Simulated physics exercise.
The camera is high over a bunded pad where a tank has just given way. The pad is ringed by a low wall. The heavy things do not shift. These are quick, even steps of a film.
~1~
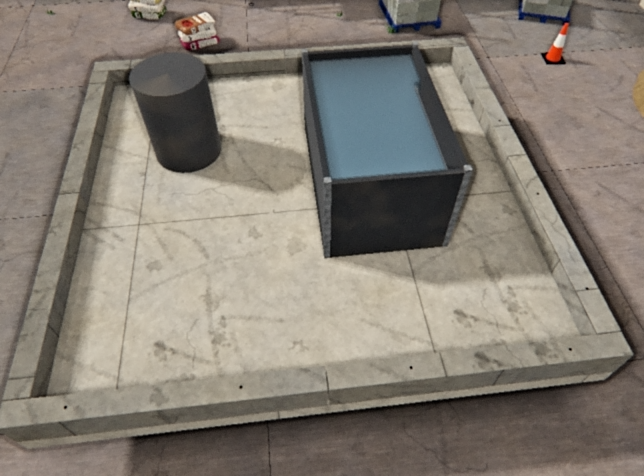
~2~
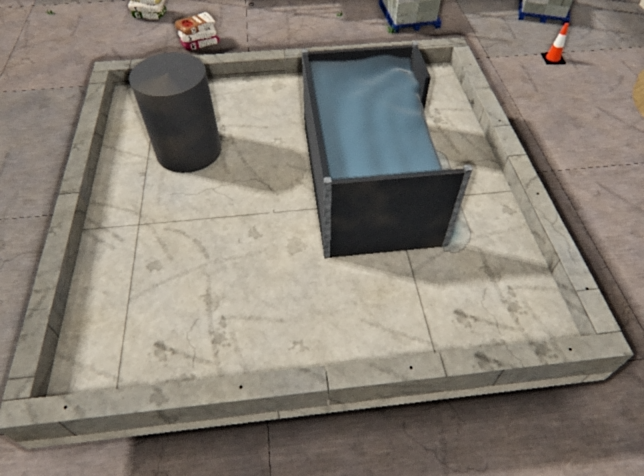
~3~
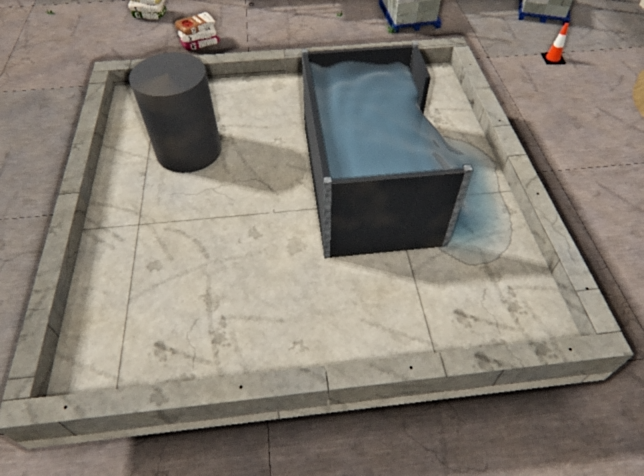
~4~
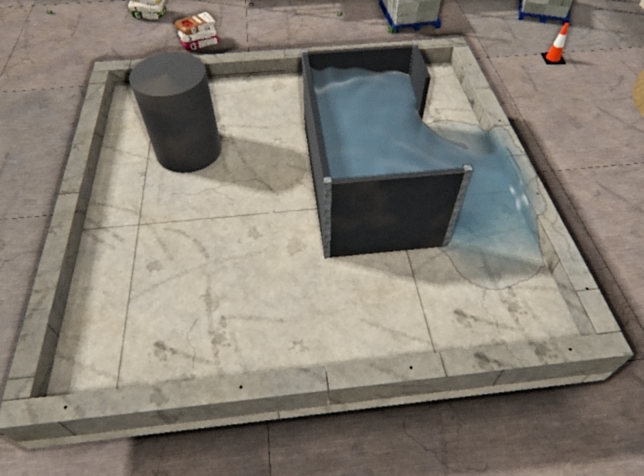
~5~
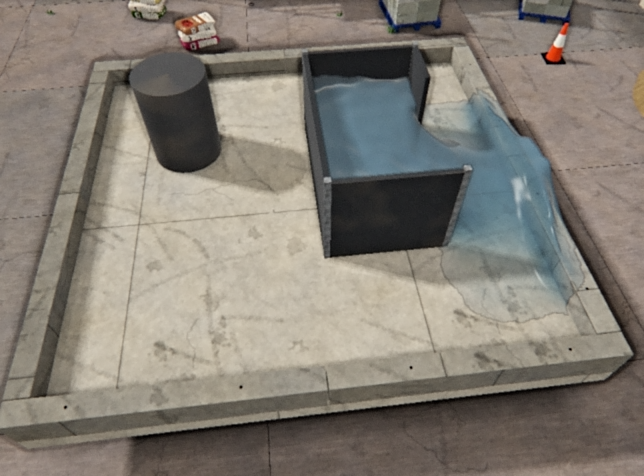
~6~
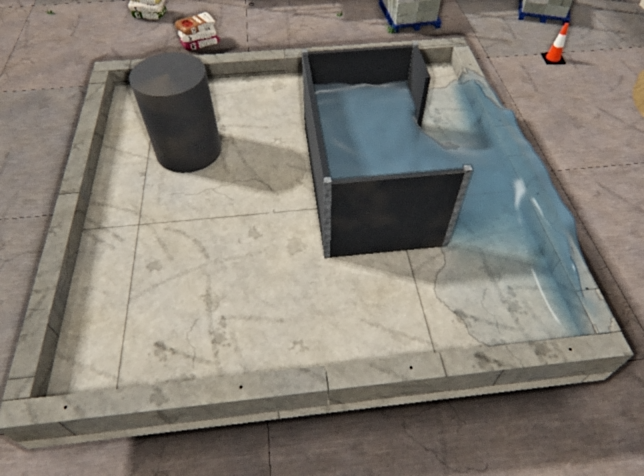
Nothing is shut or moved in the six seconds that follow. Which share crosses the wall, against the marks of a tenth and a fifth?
The share lost is over a fifth.
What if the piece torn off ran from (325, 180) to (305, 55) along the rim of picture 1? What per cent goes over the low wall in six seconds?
Some 16 per cent.
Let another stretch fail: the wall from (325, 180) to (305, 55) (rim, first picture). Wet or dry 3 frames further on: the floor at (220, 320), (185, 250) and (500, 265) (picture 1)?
In that order: Wet, under water, not flooded.
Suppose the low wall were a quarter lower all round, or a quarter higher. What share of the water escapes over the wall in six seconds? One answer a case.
Roughly 48 per cent, then 24 per cent.
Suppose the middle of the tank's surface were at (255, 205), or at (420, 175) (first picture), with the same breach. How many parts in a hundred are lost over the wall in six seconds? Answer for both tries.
Near 24 and 40 in a hundred.
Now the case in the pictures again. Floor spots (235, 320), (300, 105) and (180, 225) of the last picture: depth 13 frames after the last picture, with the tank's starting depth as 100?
Roughly 2, 2 and 0 per cent, in turn.
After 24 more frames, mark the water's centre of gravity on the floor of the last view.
Close to (354, 193).
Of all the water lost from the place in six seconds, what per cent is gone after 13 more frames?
Roughly 95 per cent.
A moment on, water covers 25 % of the floor; the low wall has let 14 % over.
Next, water covers 25 % of the floor; the low wall has let 23 % over.
Then, water covers 60 % of the floor; the low wall has let 35 % over.
Later, water covers 75 % of the floor; the low wall has let 36 % over.
In the end, water covers 80 % of the floor; the low wall has let 36 % over.
